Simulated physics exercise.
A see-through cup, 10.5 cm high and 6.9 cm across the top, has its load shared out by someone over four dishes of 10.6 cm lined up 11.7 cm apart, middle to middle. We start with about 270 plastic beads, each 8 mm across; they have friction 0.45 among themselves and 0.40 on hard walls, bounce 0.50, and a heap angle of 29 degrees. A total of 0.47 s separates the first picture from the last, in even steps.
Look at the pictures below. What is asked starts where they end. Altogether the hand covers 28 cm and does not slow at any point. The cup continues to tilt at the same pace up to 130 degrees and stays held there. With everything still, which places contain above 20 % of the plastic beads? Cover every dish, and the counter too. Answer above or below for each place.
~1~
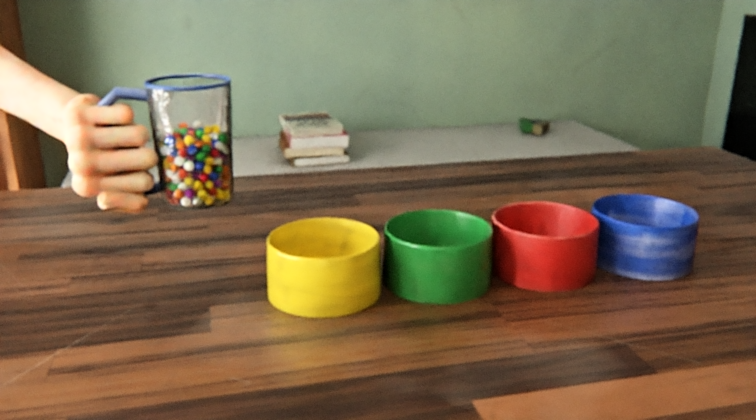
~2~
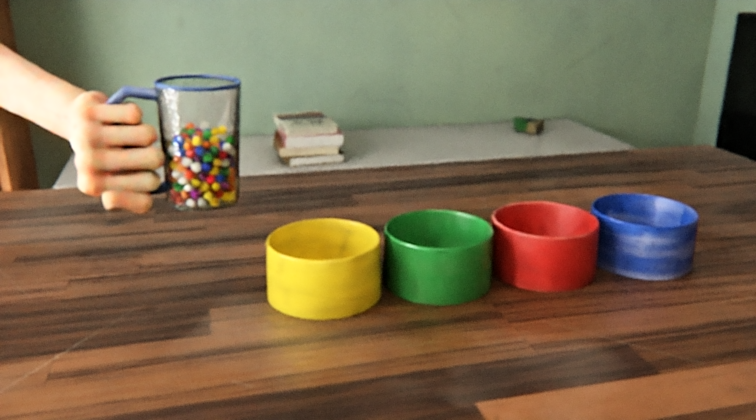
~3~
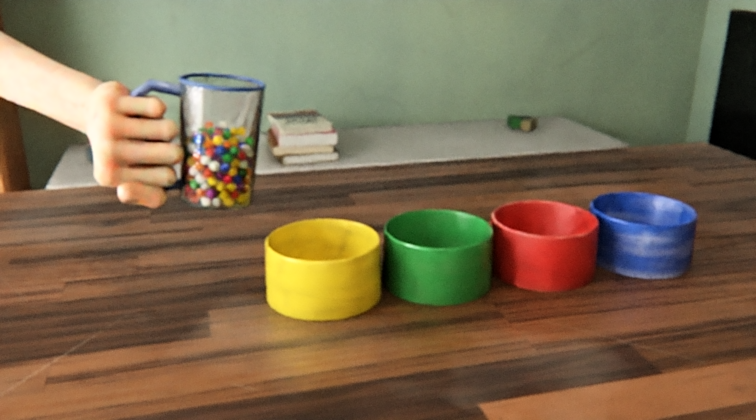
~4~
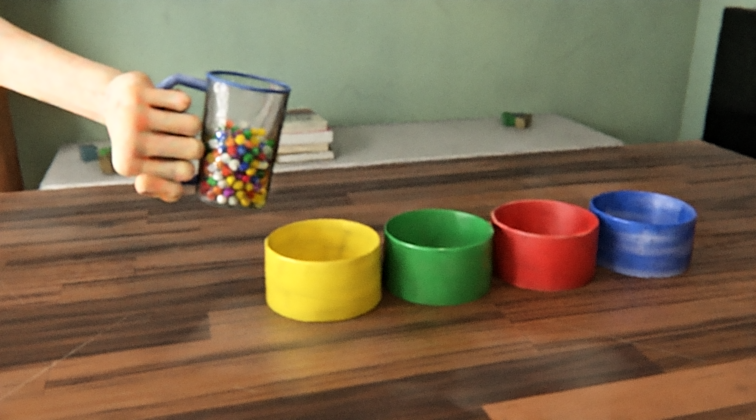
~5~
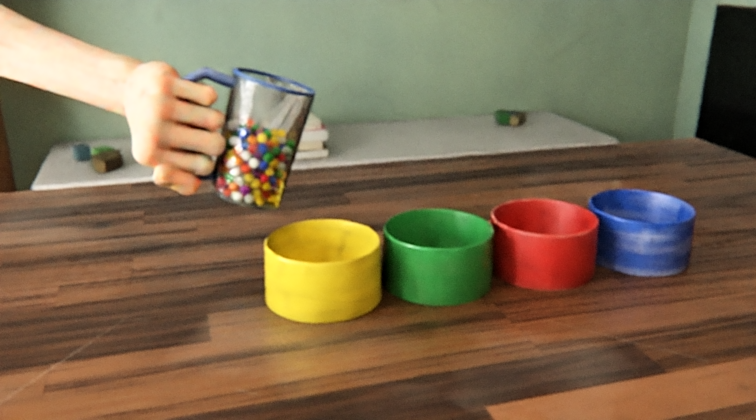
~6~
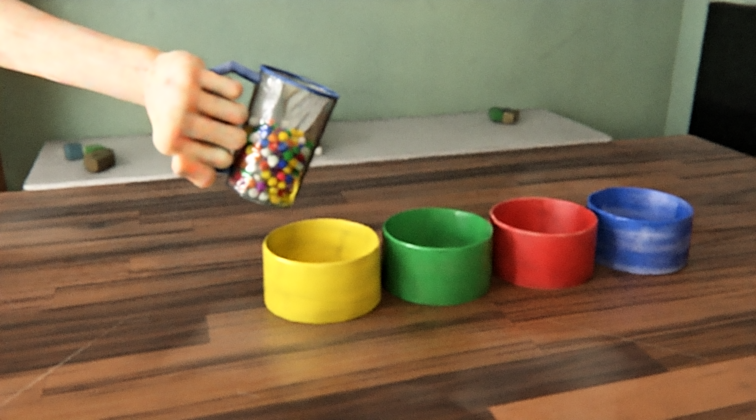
Red: Above, blue: Below, green: Below, yellow: Below, counter: Below.
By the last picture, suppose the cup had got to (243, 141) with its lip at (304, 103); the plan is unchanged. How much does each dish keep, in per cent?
Final shares - red 10 %, blue 0 %, green 70 %, yellow 0 %.
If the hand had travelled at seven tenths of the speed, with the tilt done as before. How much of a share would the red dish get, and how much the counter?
Shares: Red 100, counter 0.
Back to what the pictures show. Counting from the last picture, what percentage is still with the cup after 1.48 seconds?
85 %.
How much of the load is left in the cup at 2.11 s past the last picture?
Estimate: Some 0 %.
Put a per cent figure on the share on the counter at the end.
About 0 percent.
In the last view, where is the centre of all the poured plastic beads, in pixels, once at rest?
My guess is close to (545, 250).
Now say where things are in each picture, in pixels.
In the first picture, cup at (194, 141), tilt 0 degrees, lip at (230, 81), moved 0.0 cm; middle of the pieces at (193, 165); yellow dish at (324, 238); green dish at (439, 228); red dish at (545, 219); blue dish at (645, 211).
In the second picture, cup at (201, 142), tilt 2 degrees, lip at (239, 82), moved 0.7 cm; middle of the pieces at (199, 166).
In the third picture, cup at (220, 142), tilt 7 degrees, lip at (264, 85), moved 2.4 cm; middle of the pieces at (216, 166).
In the fourth picture, cup at (240, 141), tilt 12 degrees, lip at (289, 89), moved 4.2 cm; middle of the pieces at (234, 164).
In the fifth picture, cup at (260, 140), tilt 18 degrees, lip at (314, 92), moved 6.0 cm; middle of the pieces at (252, 163).
In the sixth picture, cup at (279, 138), tilt 23 degrees, lip at (337, 95), moved 7.9 cm; middle of the pieces at (269, 160); yellow dish at (322, 241); green dish at (438, 228); red dish at (543, 215); blue dish at (640, 204).
Then, 0.89 s after the last picture, tilt 73 degrees; cup holds 100 %.
Then, 1.48 s after the last picture, tilt 106 degrees; cup holds 85 %, red 10 %.
Then, 2.11 s after the last picture, tilt 130 degrees; cup holds 0 %, red 100 %.
In the end, red 100 %, blue 0 %, green 0 %, yellow 0 %, counter 0 %.
